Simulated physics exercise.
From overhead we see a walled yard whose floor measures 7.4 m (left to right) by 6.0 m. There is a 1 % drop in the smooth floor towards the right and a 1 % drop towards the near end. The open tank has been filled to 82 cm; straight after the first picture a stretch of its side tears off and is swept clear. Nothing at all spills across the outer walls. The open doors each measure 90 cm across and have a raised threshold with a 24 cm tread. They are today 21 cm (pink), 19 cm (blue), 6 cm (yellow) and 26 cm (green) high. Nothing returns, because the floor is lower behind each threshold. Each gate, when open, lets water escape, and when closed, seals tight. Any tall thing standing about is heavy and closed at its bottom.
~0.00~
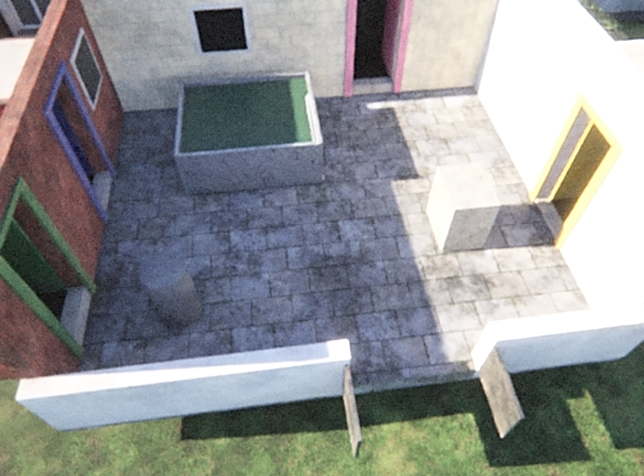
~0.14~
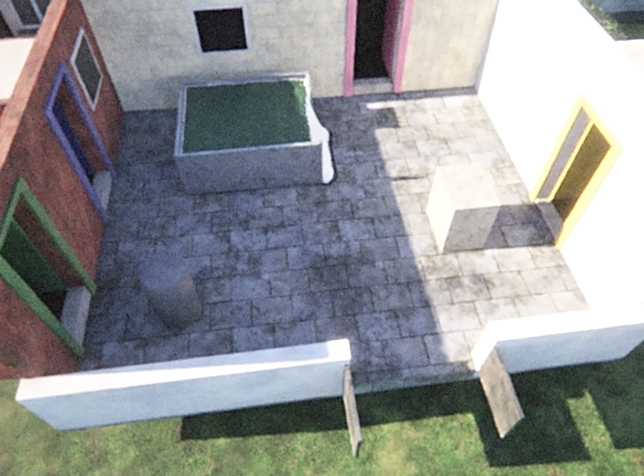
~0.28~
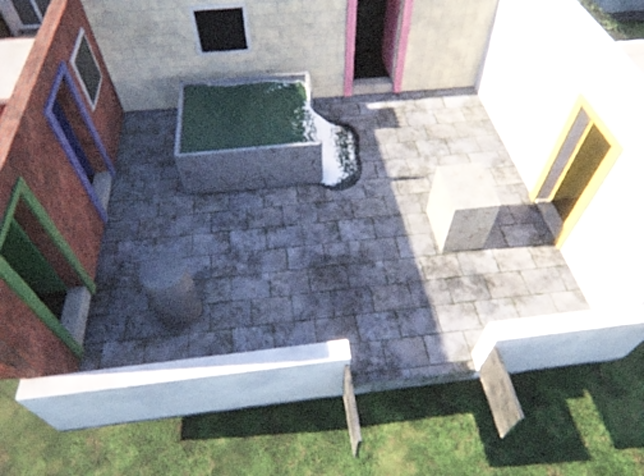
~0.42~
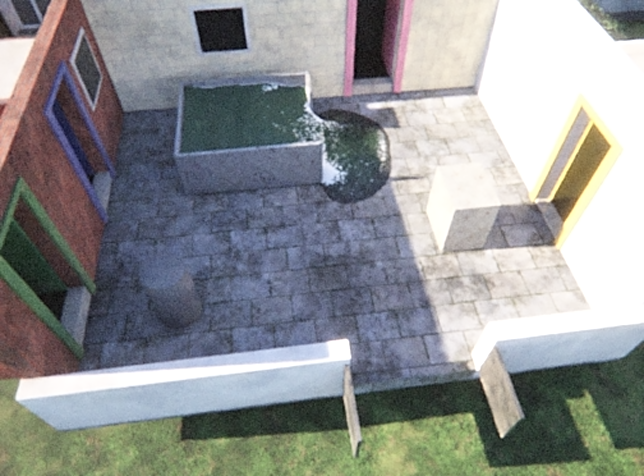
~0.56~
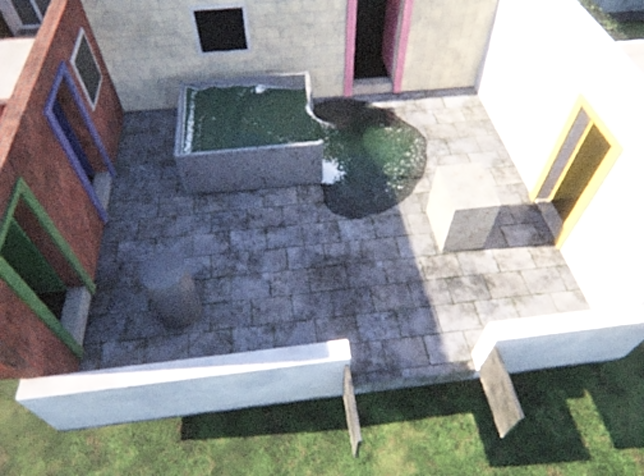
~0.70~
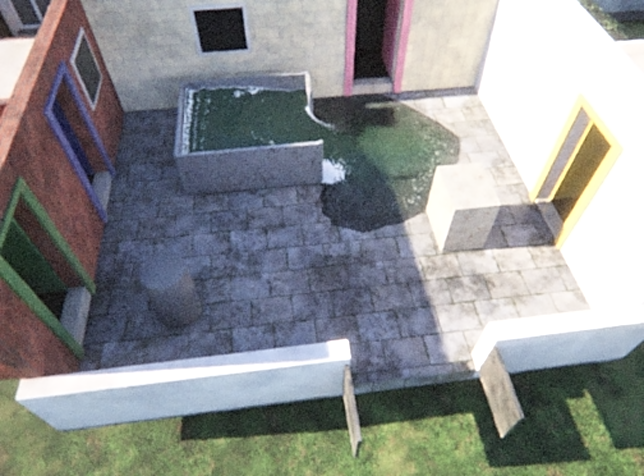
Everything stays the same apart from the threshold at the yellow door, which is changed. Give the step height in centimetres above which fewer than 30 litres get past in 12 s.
23 cm.
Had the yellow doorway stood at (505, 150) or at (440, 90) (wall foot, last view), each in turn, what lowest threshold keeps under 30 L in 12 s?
About 32 and 23 cm.
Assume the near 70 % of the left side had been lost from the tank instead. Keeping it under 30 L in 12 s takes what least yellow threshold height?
A minimum of about 11.0 cm.
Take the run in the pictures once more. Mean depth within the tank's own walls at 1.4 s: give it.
About 50 cm.
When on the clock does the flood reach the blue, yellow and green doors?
Blue 8.0 s, yellow 1.4 s, green 7.5 s.
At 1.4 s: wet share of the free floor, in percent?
The wet part is about 35 per cent.
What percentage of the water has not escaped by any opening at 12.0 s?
I'd put it at about 78 per cent.
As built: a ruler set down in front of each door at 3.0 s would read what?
Depths in cm: Pink 7, blue 0, yellow 18, green 0.
After 1.4 s water covers 35 % of the floor, deepest (44 cm) near (321, 165); 2 cm at the yellow door, 0 litres in over its 6 cm threshold.
After 3.0 s water covers 45 % of the floor, deepest (34 cm) near (468, 146); 18 cm at the yellow door, 142 litres in over its 6 cm threshold.
After 12.0 s water covers 95 % of the floor, deepest (14 cm) near (594, 337); 10 cm at the yellow door, 346 litres in over its 6 cm threshold.
At the yellow door as built, the water arrived by 1.4 s and peaked near 22 cm at 1.8 s.
Run again over the same 12 s with other heights there, 58 litres in over 19 cm, 21 litres over 25.5 cm. The limit of 30 litres is kept from about 23 cm up.
